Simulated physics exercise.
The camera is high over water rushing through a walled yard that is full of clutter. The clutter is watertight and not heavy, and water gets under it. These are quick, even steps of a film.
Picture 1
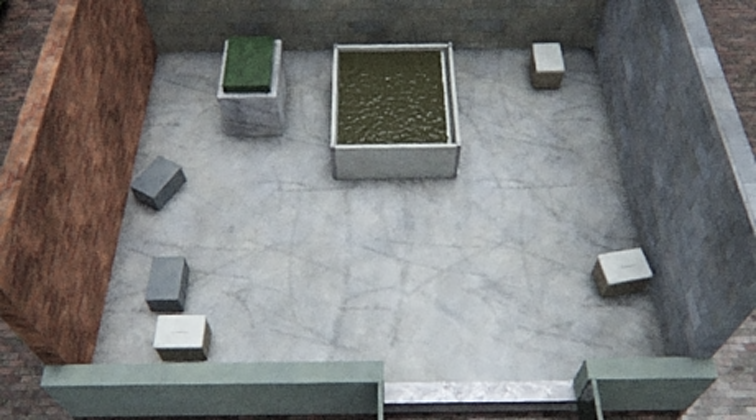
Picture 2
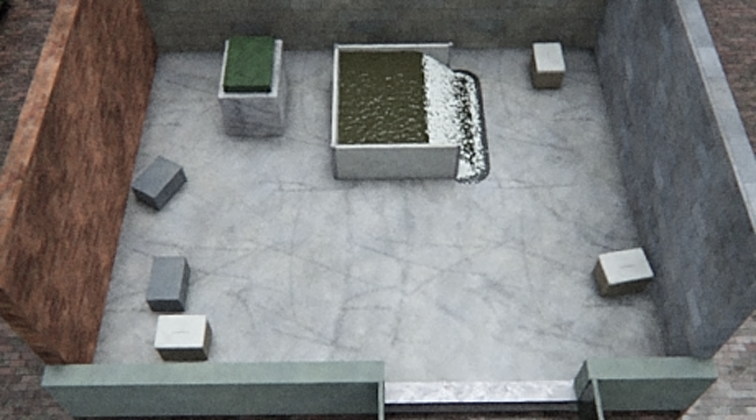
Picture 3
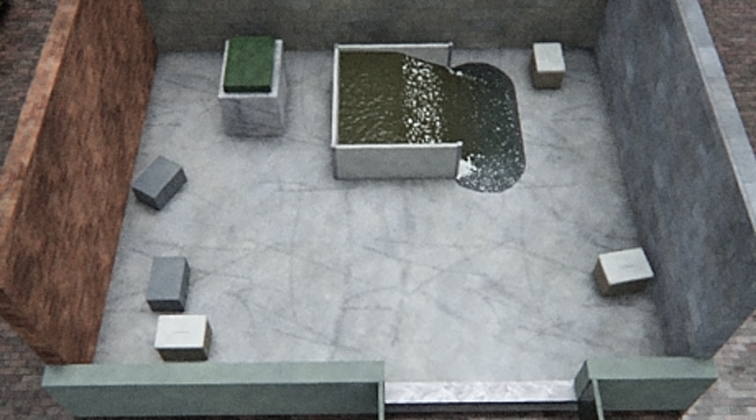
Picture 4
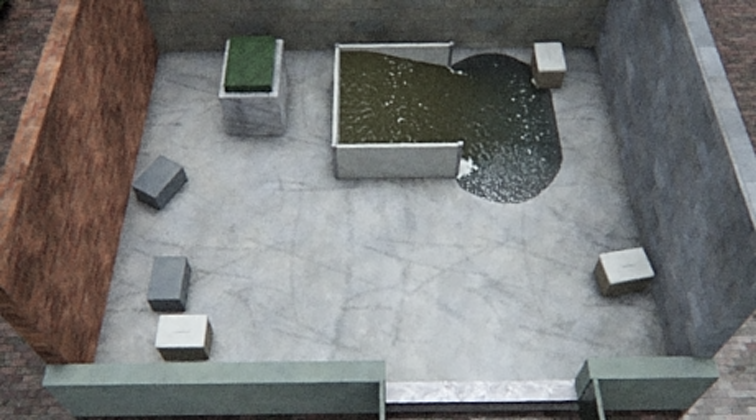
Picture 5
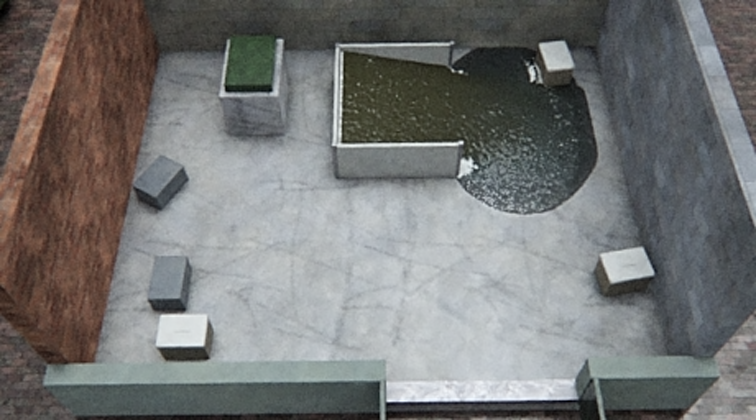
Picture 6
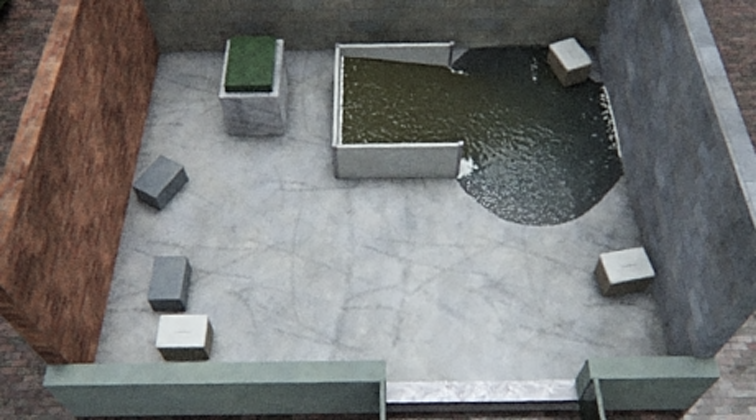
Dark water pouring from the open right side of a walled tank, spreading across a pale yard and nudging one small block.
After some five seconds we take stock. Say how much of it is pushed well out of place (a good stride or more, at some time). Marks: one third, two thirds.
Share: Between one and two thirds.
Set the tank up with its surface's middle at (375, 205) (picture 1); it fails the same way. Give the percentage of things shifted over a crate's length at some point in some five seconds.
Close to 40 %.
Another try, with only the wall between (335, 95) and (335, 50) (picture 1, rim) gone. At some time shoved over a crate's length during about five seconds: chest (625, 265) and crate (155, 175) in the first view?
In that order: No, moved that far.
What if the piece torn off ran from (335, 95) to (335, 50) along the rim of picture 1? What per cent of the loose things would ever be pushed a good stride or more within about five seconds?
About 60 per cent.
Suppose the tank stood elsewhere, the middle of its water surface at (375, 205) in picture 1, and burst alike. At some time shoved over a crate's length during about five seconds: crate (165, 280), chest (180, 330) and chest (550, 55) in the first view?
In turn: Never so far, under that, pushed that far.
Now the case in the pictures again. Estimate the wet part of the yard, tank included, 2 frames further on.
I make it 30 per cent.
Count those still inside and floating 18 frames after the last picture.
That makes 2.
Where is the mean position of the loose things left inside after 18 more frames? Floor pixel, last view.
Near (305, 248).
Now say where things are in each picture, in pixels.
In the first frame, a chest at (548, 57) rests on the ground; a crate at (156, 176), on the bottom; 0 of 5 have shifted.
In the second frame, a chest at (549, 57), on the bottom; a crate at (157, 176), on the bottom; 0 of 5 have shifted.
In the third frame, a chest at (549, 57), on the bottom; a crate at (157, 176) rests on the ground; 0 of 5 have shifted.
In the fourth frame, a chest at (550, 56) rests on the ground; a crate at (158, 176) rests on the ground; 0 of 5 have shifted.
In the fifth frame, a chest at (557, 55) rests on the ground, close to its start; a crate at (158, 175) rests on the ground; 1 of 5 have shifted.
In the sixth frame, a chest at (571, 53), on the bottom, a stride from its start; a crate at (158, 176) rests on the ground; 1 of 5 have shifted.
A moment on, 1 of 5 are well off their spots; 1 afloat.
Next, 1 of 5 are well off their spots; 1 afloat.
Later, 2 of 5 are well off their spots; 2 afloat.
In the end, 2 of 5 are well off their spots, and 2 have been at some point; 1 afloat.
